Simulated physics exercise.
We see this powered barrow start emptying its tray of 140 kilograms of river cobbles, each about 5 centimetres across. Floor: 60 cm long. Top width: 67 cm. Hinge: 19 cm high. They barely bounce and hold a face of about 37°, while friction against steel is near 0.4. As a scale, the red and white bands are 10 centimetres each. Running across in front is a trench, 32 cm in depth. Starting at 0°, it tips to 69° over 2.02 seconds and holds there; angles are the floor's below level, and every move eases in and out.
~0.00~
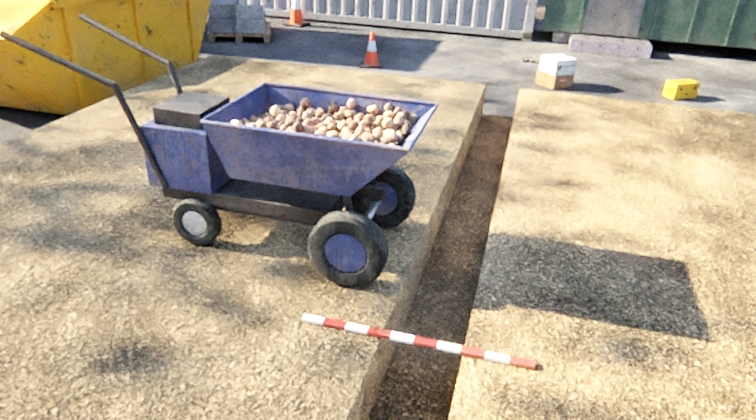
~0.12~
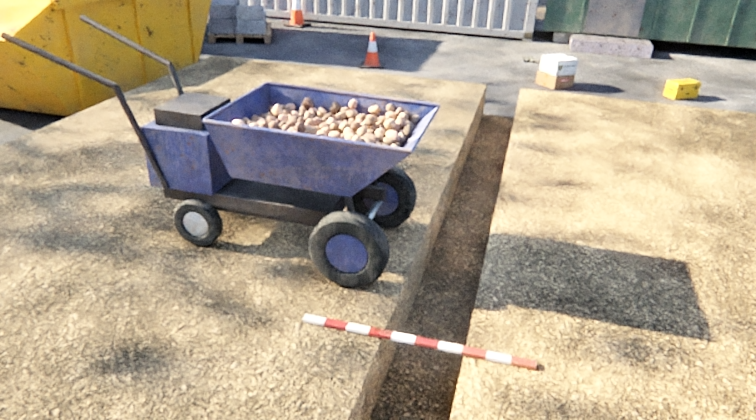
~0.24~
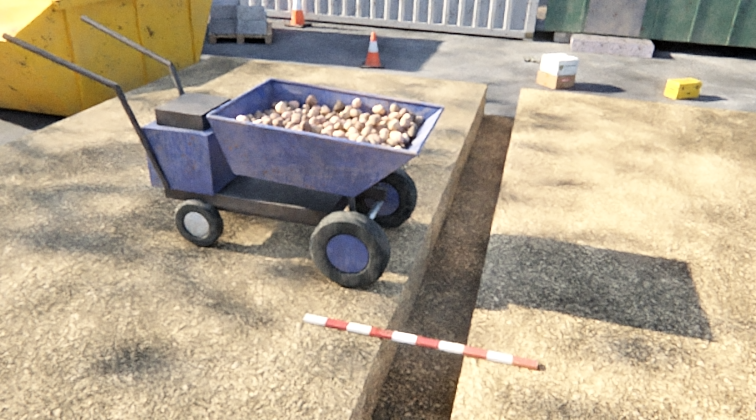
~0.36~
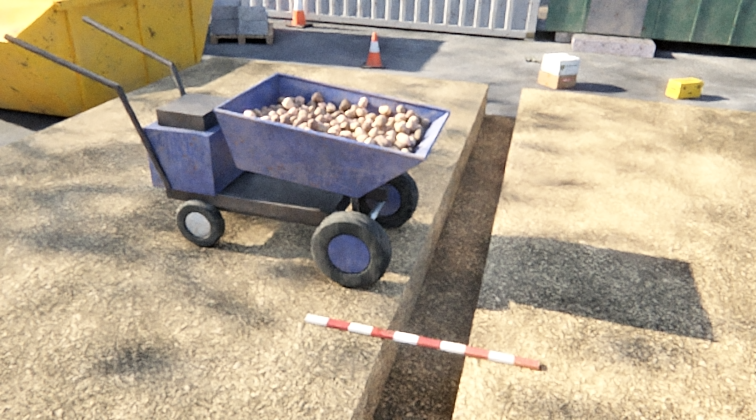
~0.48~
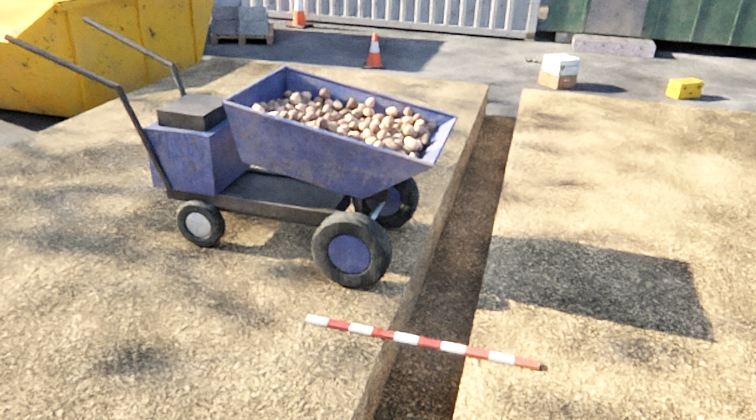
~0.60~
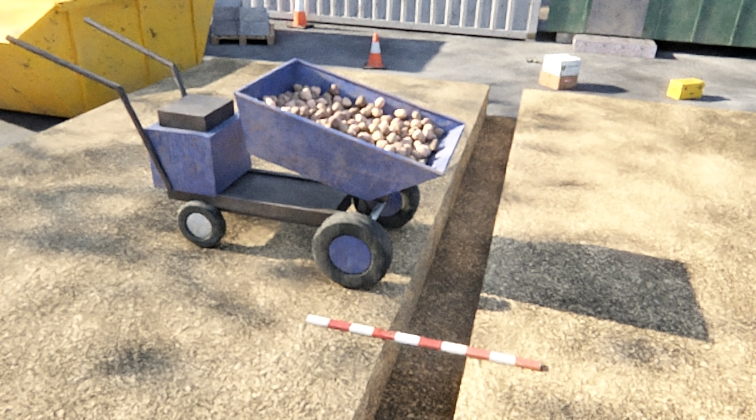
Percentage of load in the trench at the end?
7 per cent.
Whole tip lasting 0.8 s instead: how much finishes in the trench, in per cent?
Then about 5 per cent.
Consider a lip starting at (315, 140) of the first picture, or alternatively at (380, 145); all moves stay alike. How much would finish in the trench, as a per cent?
Result: Close to 100 then close to 50 per cent.
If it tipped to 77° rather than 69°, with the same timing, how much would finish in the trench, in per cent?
In that case around 0 percent.
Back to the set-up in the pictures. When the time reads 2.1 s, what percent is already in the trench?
I'd put it near 0 per cent.
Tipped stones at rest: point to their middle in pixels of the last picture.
The resting stones are centred at roughly (540, 279).
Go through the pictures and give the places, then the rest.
In the first frame, the tray is at 0°, its lip at (409, 150); the top of the load is at (387, 117).
In the second frame, lip at (412, 152), floor tilted 1°, highest stones at (362, 114); the stones move at 0.1 m/s on average.
In the third frame, lip at (417, 154), floor tilted 3°, highest stones at (354, 112); the stones move at 0.2 m/s on average.
In the fourth frame, the tray is at 6°, its lip at (425, 159); the top of the load is at (320, 109); the stones move at 0.3 m/s on average.
In the fifth frame, lip at (433, 166), floor tilted 10°, highest stones at (306, 105); the stones move at 0.3 m/s on average.
In the sixth frame, the tray is at 15°, its lip at (443, 175); the top of the load is at (304, 96); the stones move at 0.4 m/s on average.
After 1.5 s the floor is at 58°; 99 % in the tray, 1 % past the trench; the foremost stones are at (500, 247).
After 2.1 s the floor is at 69°; 37 % in the tray, 1 % in the trench, 63 % past the trench; the foremost stones are at (642, 304).
After 2.5 s the floor is at 69°; 16 % in the tray, 2 % in the trench, 82 % past the trench; the foremost stones are at (710, 311).
After 4.4 s the floor is at 69°; 12 % in the tray, 7 % in the trench, 81 % past the trench; the foremost stones are at (728, 298).
